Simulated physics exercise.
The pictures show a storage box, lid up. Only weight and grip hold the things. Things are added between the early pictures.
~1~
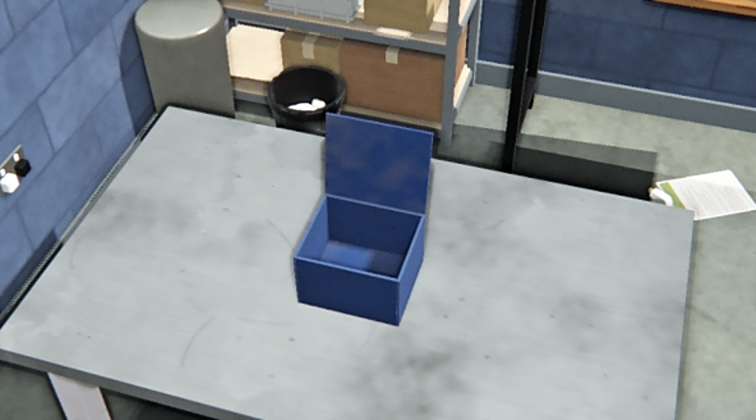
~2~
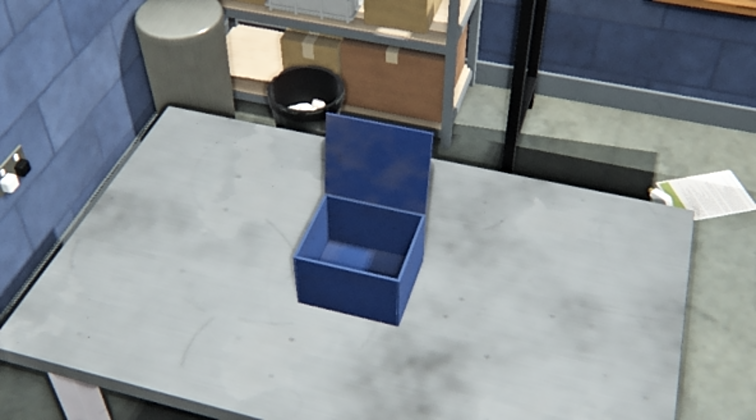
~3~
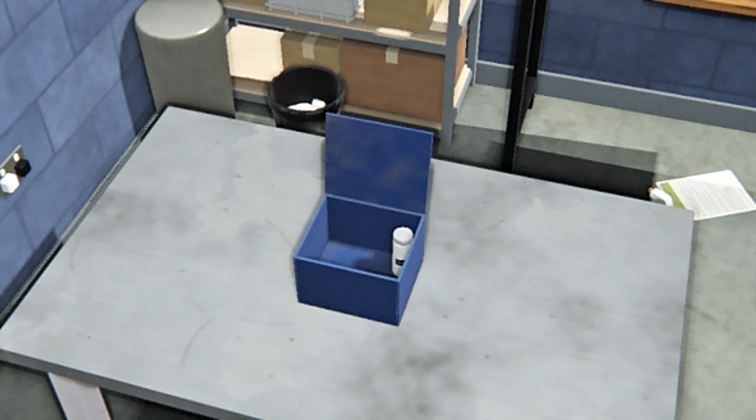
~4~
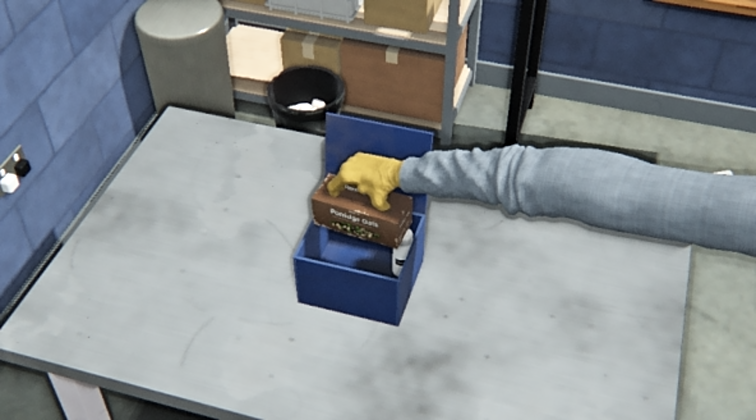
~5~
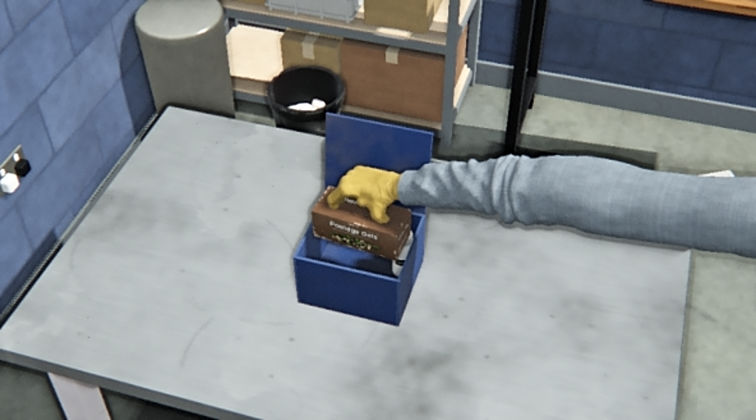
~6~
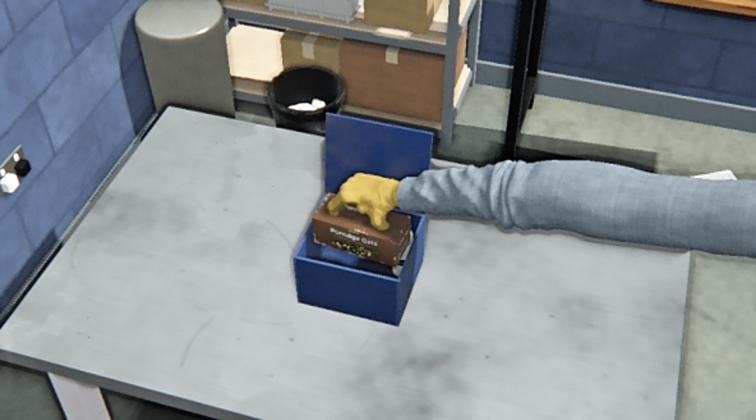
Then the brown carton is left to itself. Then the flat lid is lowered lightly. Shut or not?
It closes.
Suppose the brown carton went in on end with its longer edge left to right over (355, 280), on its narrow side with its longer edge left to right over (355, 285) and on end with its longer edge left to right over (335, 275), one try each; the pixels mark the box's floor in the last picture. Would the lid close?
In the first case it stays ajar; in the second case it closes; in the third case it is held up.
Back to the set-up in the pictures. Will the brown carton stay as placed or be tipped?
The brown carton tips.
Then, 1.20 s past the last view, lid starting down; brown carton on its side near (354, 277).
Then, 1.80 s past the last view, lid 34° above the rim; brown carton on its side near (354, 276).
Finally, lid shut; down or leaning hard in the box, brown carton; white shaker still in place. Final places as the last picture's camera would see them, brown carton near (354, 276).
